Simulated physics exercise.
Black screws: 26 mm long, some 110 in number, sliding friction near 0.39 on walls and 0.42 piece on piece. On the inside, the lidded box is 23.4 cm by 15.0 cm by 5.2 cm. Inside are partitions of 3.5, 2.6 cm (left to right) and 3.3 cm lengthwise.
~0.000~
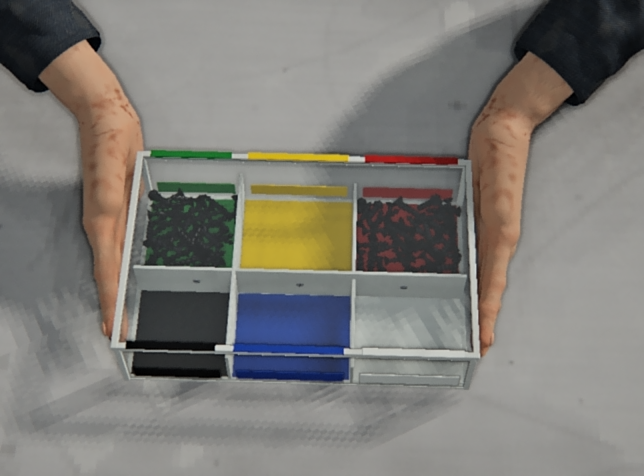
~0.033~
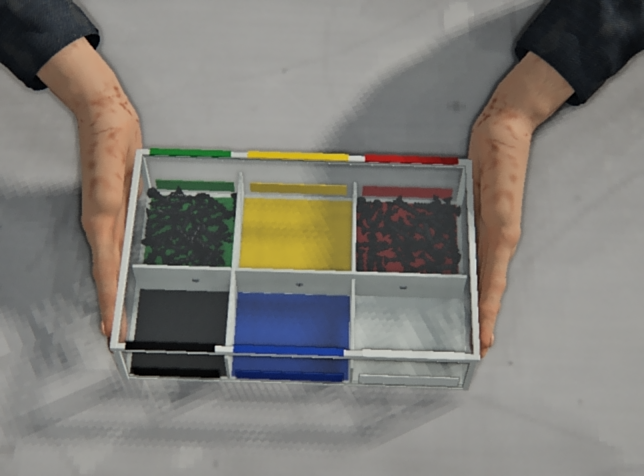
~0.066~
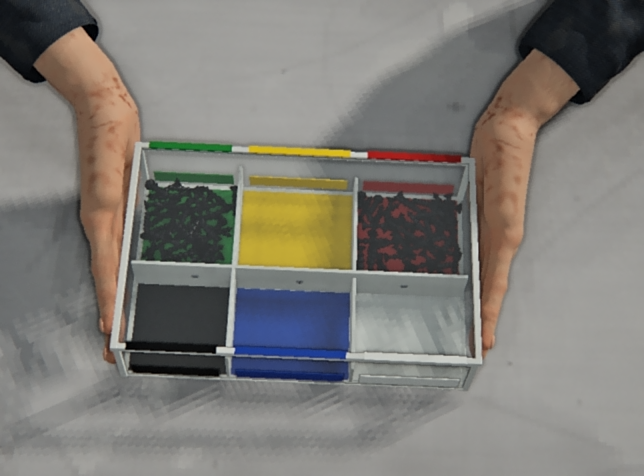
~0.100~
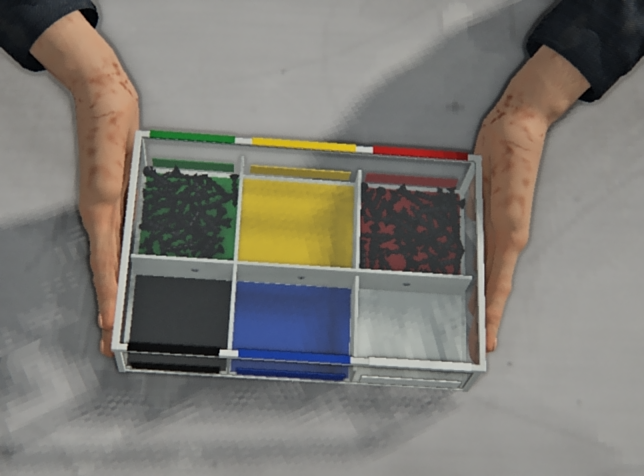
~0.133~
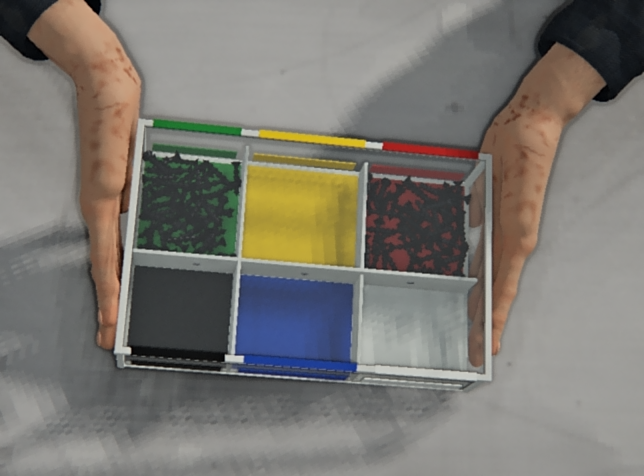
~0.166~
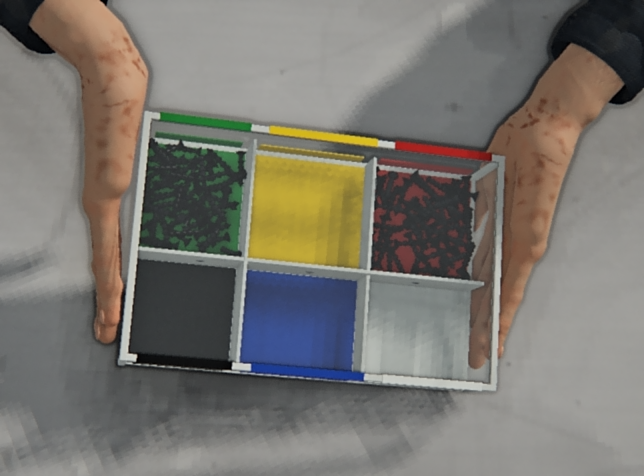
Clear partitioned box of dark pieces in its green and red compartments tilting gradually between two hands, its right side dipping lower.
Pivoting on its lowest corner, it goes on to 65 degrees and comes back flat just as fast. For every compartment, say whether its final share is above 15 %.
Red compartment: Yes, blue compartment: No, green compartment: Yes, yellow compartment: No, white compartment: No, black compartment: No.
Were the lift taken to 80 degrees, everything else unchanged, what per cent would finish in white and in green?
The white compartment would hold 15 per cent, the green one 35 per cent.
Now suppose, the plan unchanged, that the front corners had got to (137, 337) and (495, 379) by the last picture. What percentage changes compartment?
In that case about 15 percent.
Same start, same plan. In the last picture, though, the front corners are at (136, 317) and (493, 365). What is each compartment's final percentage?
Final shares: Red 50%, blue 0%, green 40%, yellow 10%, white 0%, black 0%.
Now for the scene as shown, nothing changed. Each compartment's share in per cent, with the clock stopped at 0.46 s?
Red 50; blue 5; green 40; yellow 0; white 5; black 5.
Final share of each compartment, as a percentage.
Red 40 / blue 10 / green 35 / yellow 0 / white 10 / black 5, all in percent.
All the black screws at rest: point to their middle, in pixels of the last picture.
Near (368, 272).
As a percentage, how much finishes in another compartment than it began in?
It works out to about 25 per cent.
Then, at 0.46 s, tilt 62 degrees; red 50 %, blue 5 %, green 40 %, white 5 %, black 5 %.
After 0.65 s, tilt 24 degrees; red 40 %, blue 10 %, green 35 %, white 10 %, black 5 %.
Then, at 0.96 s, tilt 0 degrees; red 40 %, blue 10 %, green 35 %, white 10 %, black 5 %.
In the end, at 1.3 s, red 40 %, blue 10 %, green 35 %, yellow 0 %, white 10 %, black 5 %.
